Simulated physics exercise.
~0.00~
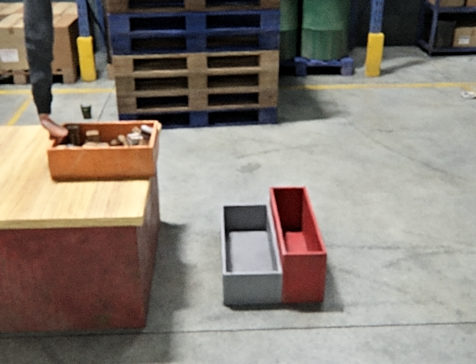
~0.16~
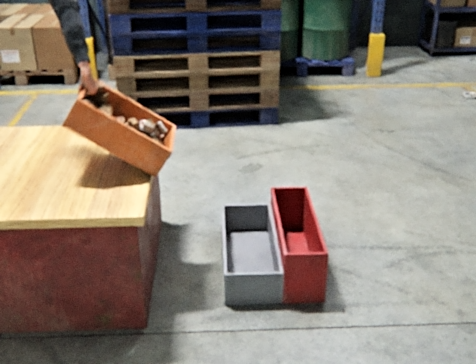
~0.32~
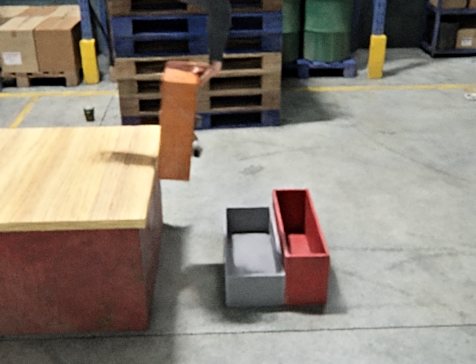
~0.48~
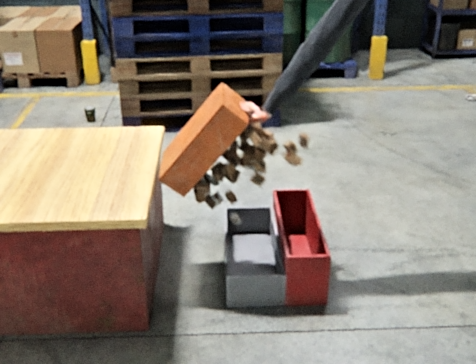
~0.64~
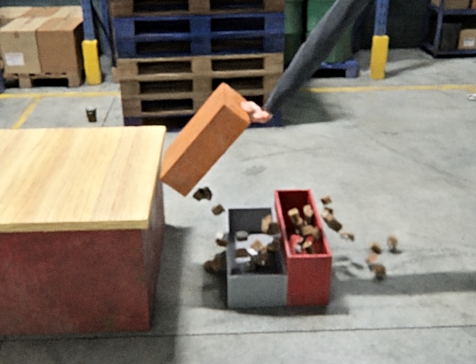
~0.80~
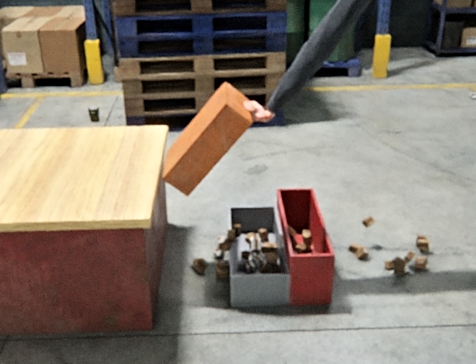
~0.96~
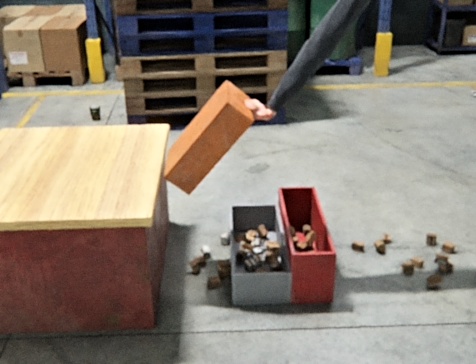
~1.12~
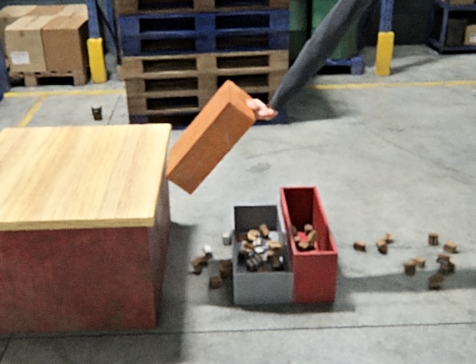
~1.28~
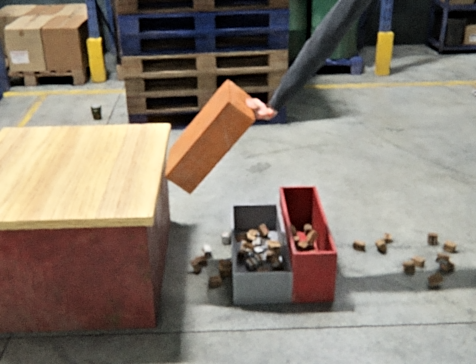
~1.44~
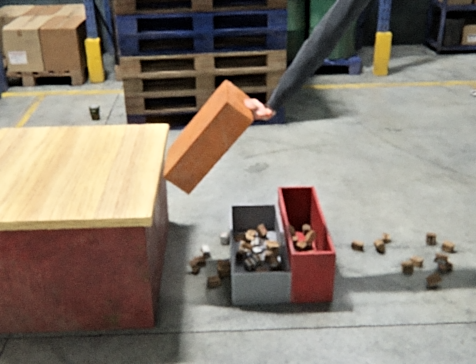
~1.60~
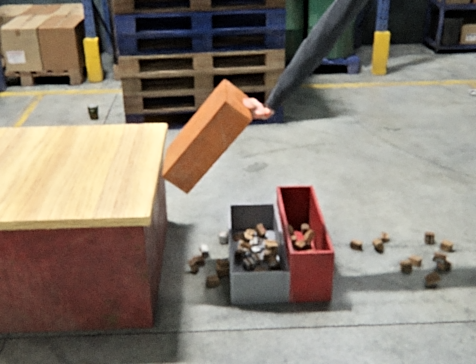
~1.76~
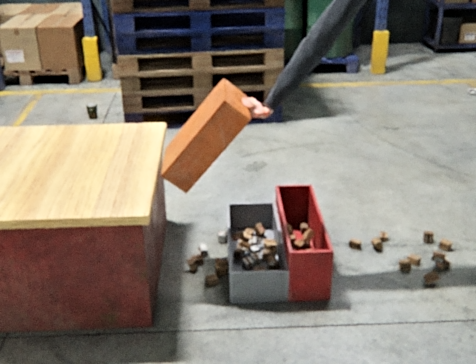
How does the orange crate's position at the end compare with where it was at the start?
At the start the orange crate sits upright on top of the bench near its right edge. By the end it is further right, held tipped over past the bench edge.
